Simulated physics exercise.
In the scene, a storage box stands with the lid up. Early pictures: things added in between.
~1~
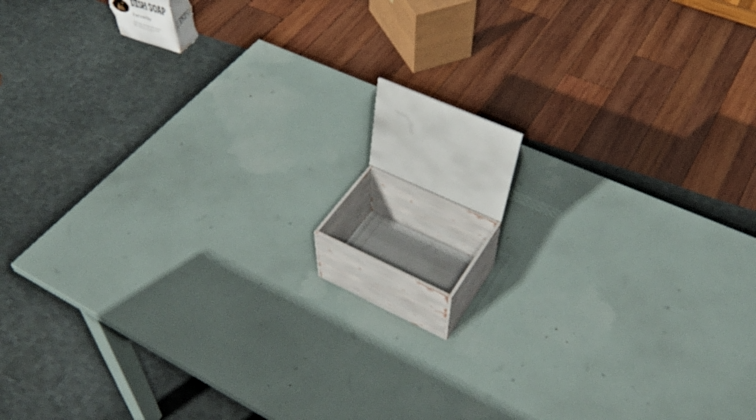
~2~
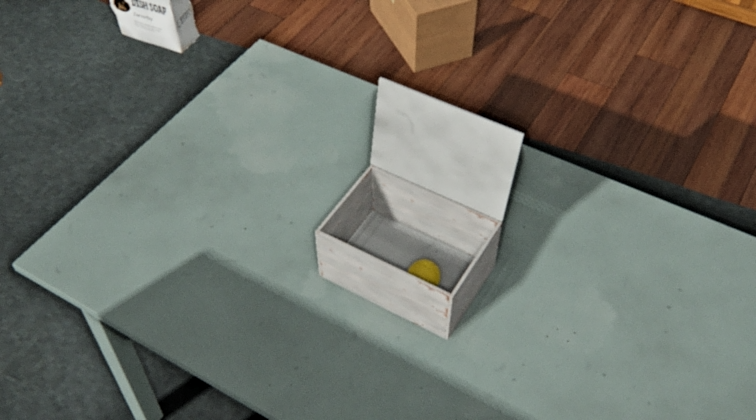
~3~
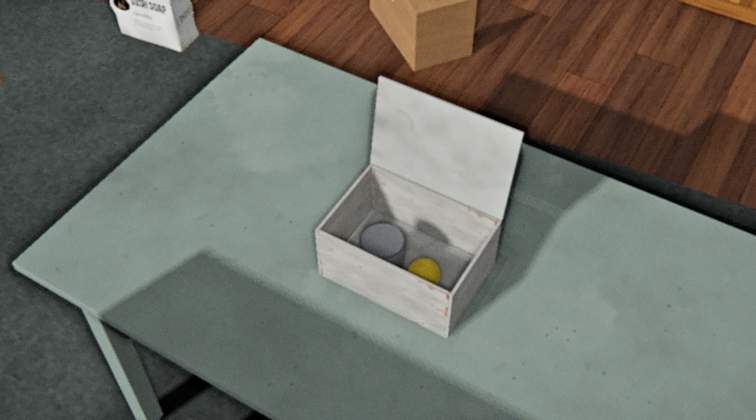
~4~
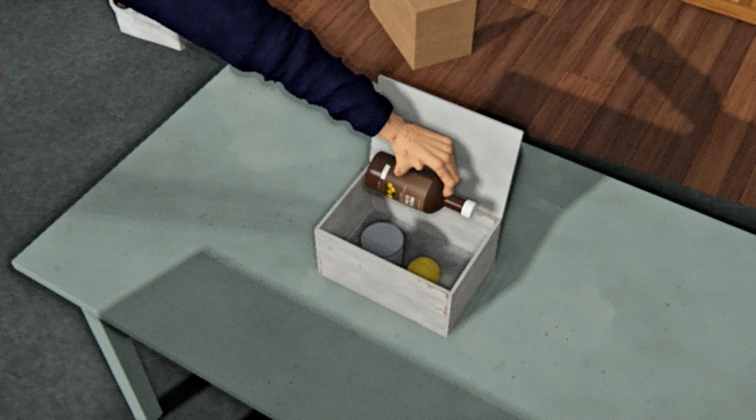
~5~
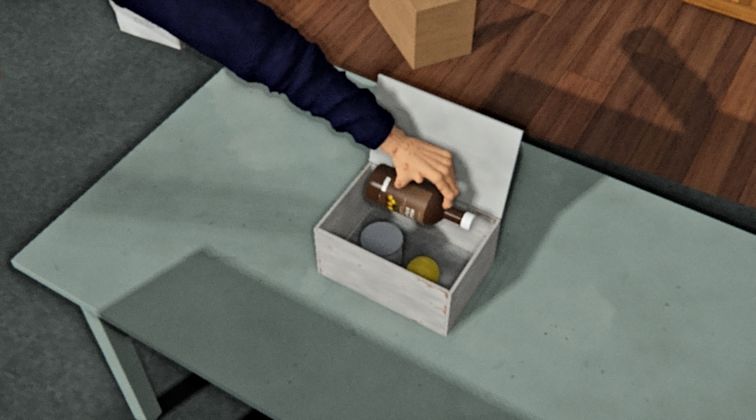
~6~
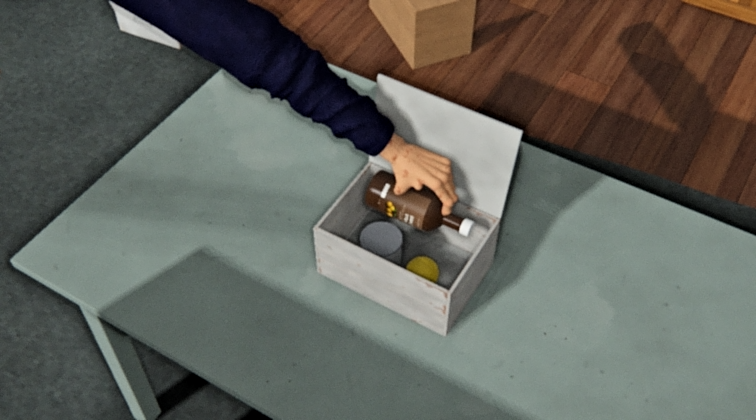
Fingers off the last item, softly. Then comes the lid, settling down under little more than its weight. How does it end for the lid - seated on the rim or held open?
For the lid it ends seated on the rim.
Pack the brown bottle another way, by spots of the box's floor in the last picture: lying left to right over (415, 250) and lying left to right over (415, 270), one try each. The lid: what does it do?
Well, first it fits down fine, and then it fits down fine.
Then, 0.30 s on from there, brown bottle shifted about its own width near (418, 235).
Then, 1.30 s on from there, lid 78° above the rim; brown bottle shifted about its own width near (413, 235); yellow lemon shifted a little.
Then, 1.70 s on from there, lid 49° above the rim; brown bottle shifted about its own width near (413, 235); yellow lemon shifted a little.
Then, 2.10 s on from there, lid 9° above the rim; brown bottle shifted about its own width near (413, 235); yellow lemon shifted a little.
In the end, lid shut; moved from the start, brown bottle; the other 2 unmoved. At the end, from the last picture's camera, brown bottle near (413, 235).
